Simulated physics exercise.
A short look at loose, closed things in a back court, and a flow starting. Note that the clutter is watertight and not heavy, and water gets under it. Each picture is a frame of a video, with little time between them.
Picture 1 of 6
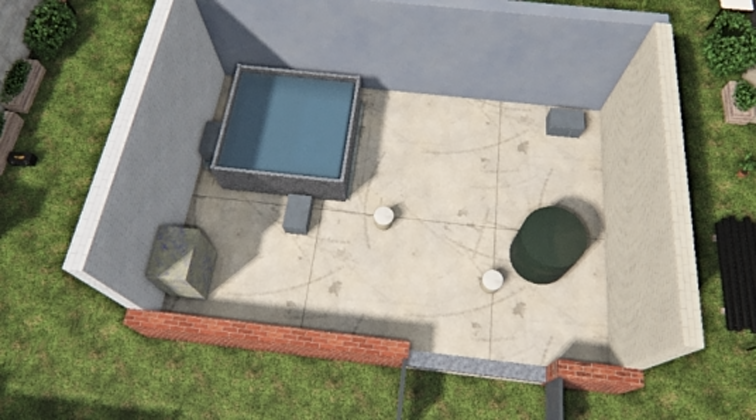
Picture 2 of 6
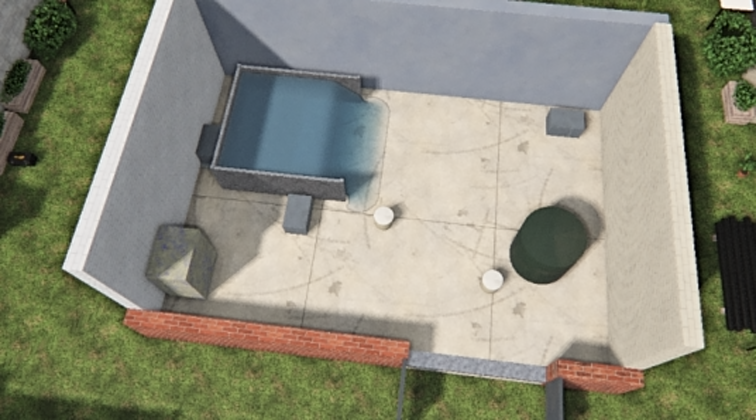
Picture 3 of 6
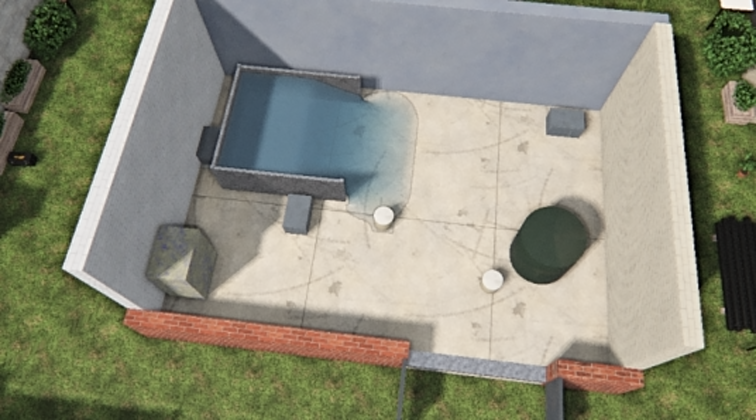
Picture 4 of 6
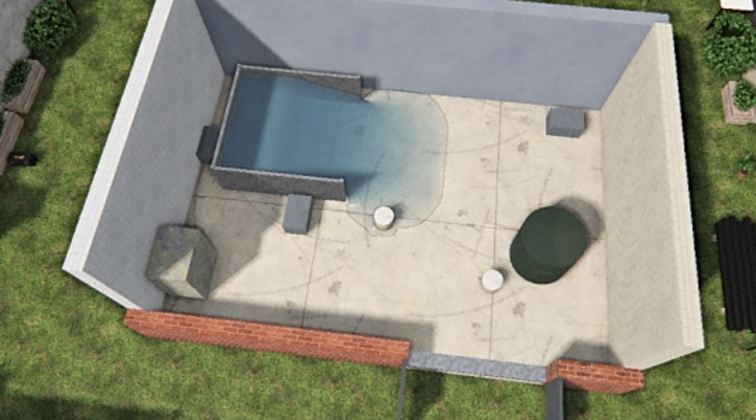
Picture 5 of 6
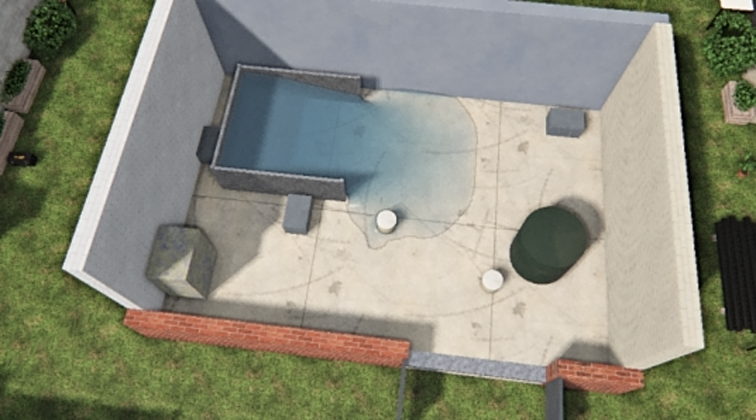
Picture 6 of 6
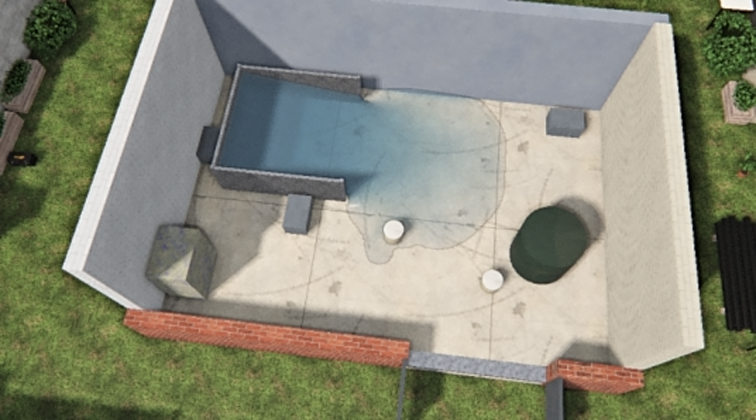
Walled court with a tank opening on its right side, water spreading across pale concrete, then slightly shifting a white pail.
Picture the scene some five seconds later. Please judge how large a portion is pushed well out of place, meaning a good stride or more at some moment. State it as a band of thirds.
Midway band.
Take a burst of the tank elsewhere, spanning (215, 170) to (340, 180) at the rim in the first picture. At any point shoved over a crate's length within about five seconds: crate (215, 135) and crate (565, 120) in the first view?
Lab note, in listed order: Got there; didn't get there.
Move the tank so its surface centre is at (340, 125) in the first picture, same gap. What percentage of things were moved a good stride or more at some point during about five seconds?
Near 40 in a hundred.
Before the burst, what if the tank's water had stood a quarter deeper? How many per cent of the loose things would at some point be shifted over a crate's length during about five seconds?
Around 60 in a hundred.
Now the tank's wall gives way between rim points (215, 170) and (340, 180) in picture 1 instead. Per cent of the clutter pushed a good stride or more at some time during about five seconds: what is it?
Roughly 80 %.
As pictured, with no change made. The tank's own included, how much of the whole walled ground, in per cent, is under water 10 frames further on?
I'd say around 70 in a hundred.
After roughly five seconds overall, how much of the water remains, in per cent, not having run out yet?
90 %.
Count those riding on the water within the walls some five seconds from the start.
Exactly 1 of them.
A moment on, 1 of 5 are well off their spots; 0 afloat.
Next, 2 of 5 are well off their spots; 1 afloat.
Later, 3 of 5 are well off their spots; 1 afloat.
In the end, 3 of 5 are well off their spots, and 3 have been at some point; 1 afloat.
